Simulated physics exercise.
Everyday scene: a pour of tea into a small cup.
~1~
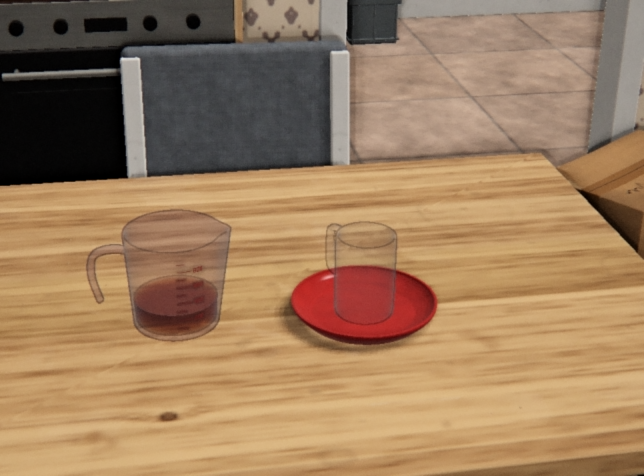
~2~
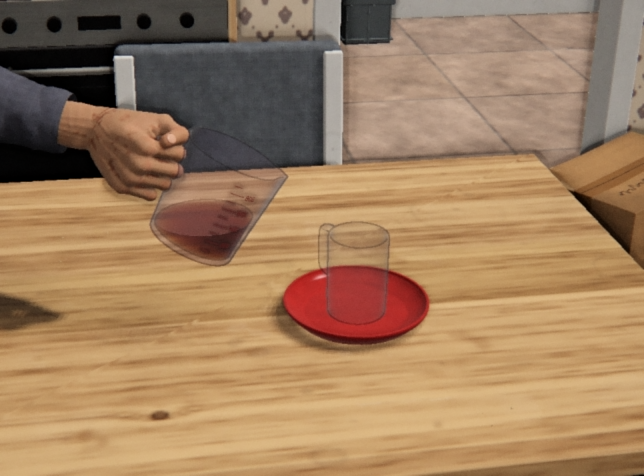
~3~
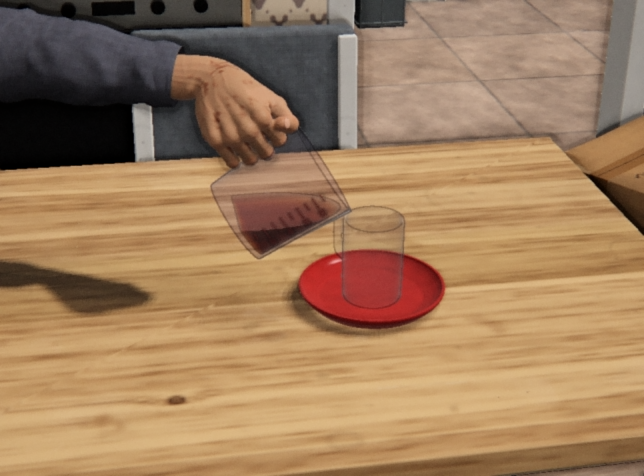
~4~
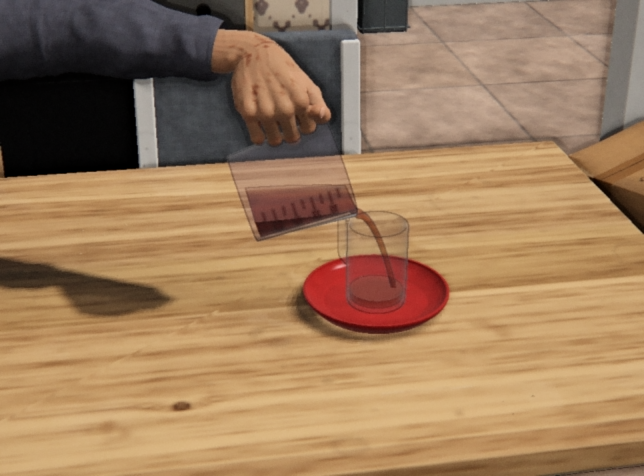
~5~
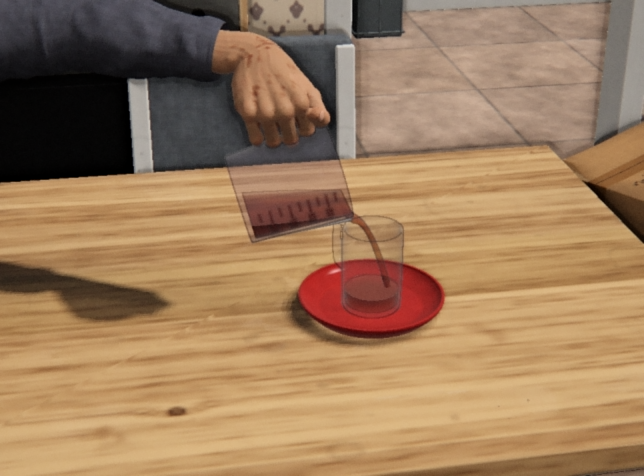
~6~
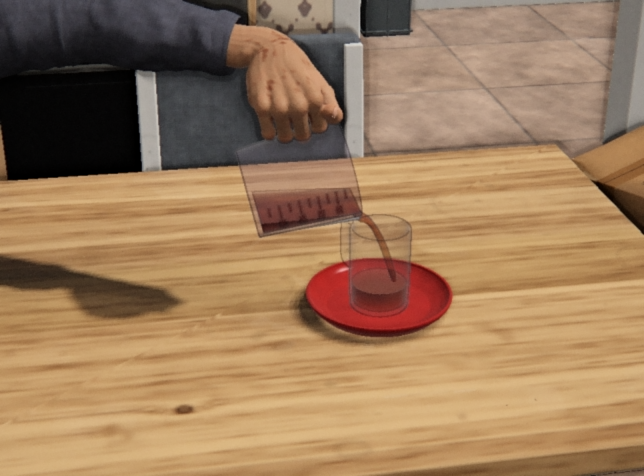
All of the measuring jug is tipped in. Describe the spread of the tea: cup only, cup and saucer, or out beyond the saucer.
Cup is big enough.
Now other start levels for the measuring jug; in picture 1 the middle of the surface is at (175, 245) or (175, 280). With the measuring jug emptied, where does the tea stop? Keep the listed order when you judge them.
One after the other: On to the top, saucer too.
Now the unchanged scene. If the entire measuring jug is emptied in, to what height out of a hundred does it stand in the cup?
60 %.
Shortly, the cup is about half full; the saucer is dry.
At the finish, the cup is about two thirds full; the saucer is dry.
